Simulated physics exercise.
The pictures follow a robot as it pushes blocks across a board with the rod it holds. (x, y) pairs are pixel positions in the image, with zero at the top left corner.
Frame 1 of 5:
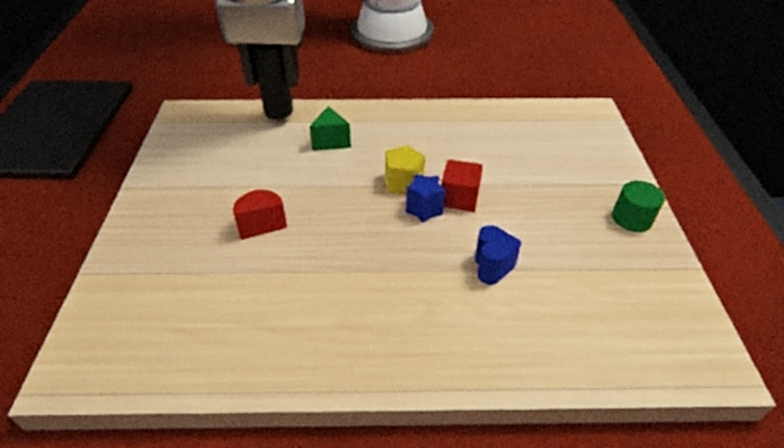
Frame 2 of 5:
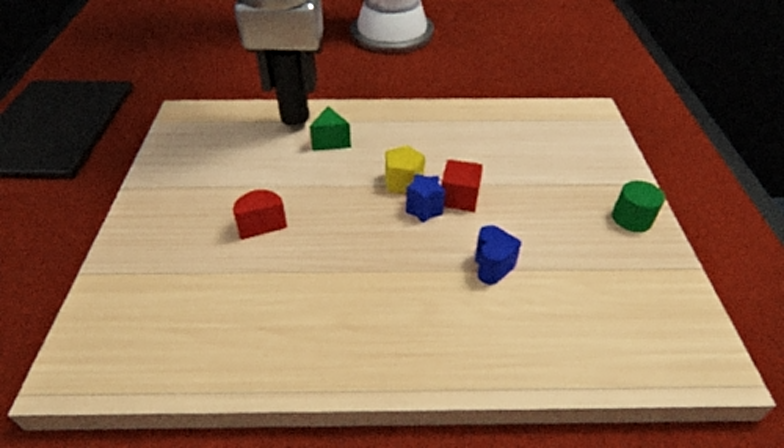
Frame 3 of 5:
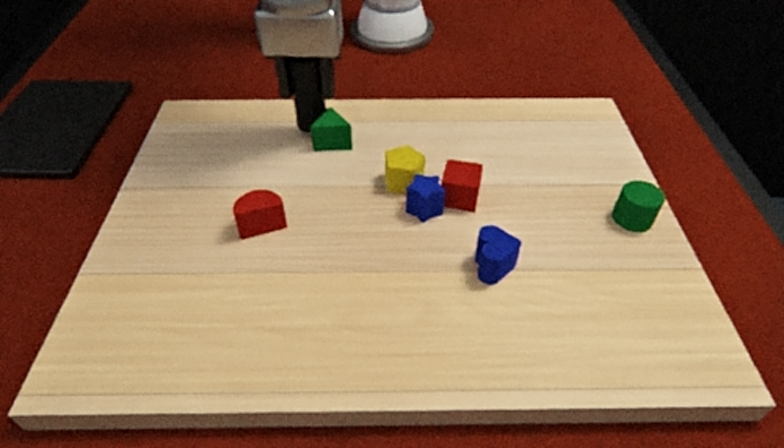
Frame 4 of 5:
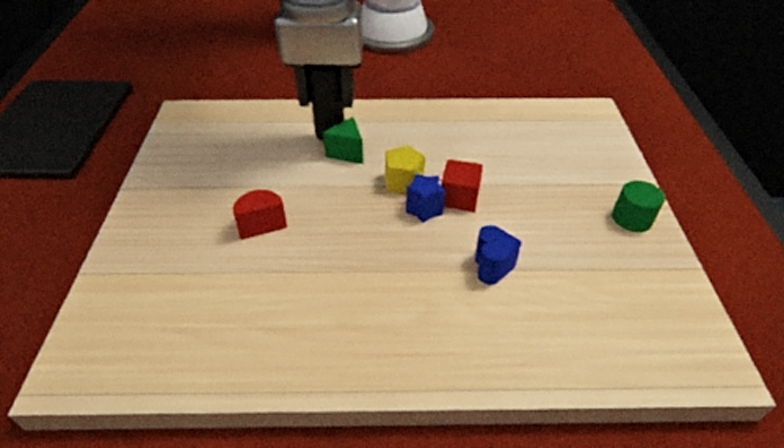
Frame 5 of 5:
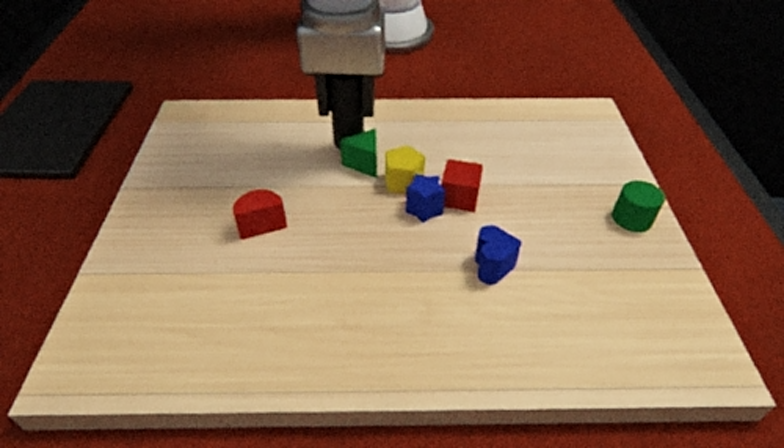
A robot arm moves right and nudges the green triangular block toward the lower right.
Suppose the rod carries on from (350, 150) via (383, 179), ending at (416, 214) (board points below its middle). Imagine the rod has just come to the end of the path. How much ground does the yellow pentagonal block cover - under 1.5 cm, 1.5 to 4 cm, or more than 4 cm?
I reckon it covers more than 4 cm.
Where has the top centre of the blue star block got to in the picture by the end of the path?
It will end up at (459, 206).
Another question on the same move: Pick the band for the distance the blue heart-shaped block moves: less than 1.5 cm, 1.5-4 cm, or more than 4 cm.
Shift of under 1.5 cm.
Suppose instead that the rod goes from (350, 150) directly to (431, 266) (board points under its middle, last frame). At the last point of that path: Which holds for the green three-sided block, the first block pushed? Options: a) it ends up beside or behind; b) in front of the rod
b
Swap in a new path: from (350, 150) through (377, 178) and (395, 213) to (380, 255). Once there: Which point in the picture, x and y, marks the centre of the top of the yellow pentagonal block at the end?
Somewhere near (434, 163).
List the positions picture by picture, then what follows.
In the first frame, tip of the rod (279, 111), middles of tops, green three-sided block (329, 118), yellow pentagonal block (404, 157), blue star block (426, 184), red square (463, 172), blue heart-shaped block (498, 242).
In the second frame, rod (295, 117), nothing pushed.
In the third frame, rod (312, 124), green three-sided block (331, 119).
In the fourth frame, rod (330, 133), green three-sided block (346, 129).
In the fifth frame, rod (349, 142), green three-sided block (364, 140), yellow pentagonal block (404, 157), blue star block (426, 184), red square (463, 172), blue heart-shaped block (498, 242).
On the path given first. One third of the way, rod (372, 161); green three-sided block (386, 161), turned 15° clockwise; yellow pentagonal block (421, 163), turned 35° anticlockwise; blue star block (431, 188).
Two thirds of the way, rod (394, 182); green three-sided block (408, 185), turned 10° anticlockwise; yellow pentagonal block (437, 170), turned 90° anticlockwise; blue star block (444, 196), turned 40° clockwise; red square (476, 173).
At the end, rod (417, 205); green three-sided block (424, 211), turned 20° clockwise; yellow pentagonal block (456, 180), turned 120° anticlockwise; blue star block (459, 206), turned 65° clockwise; red square (491, 173), turned 35° anticlockwise; blue heart-shaped block unmoved.
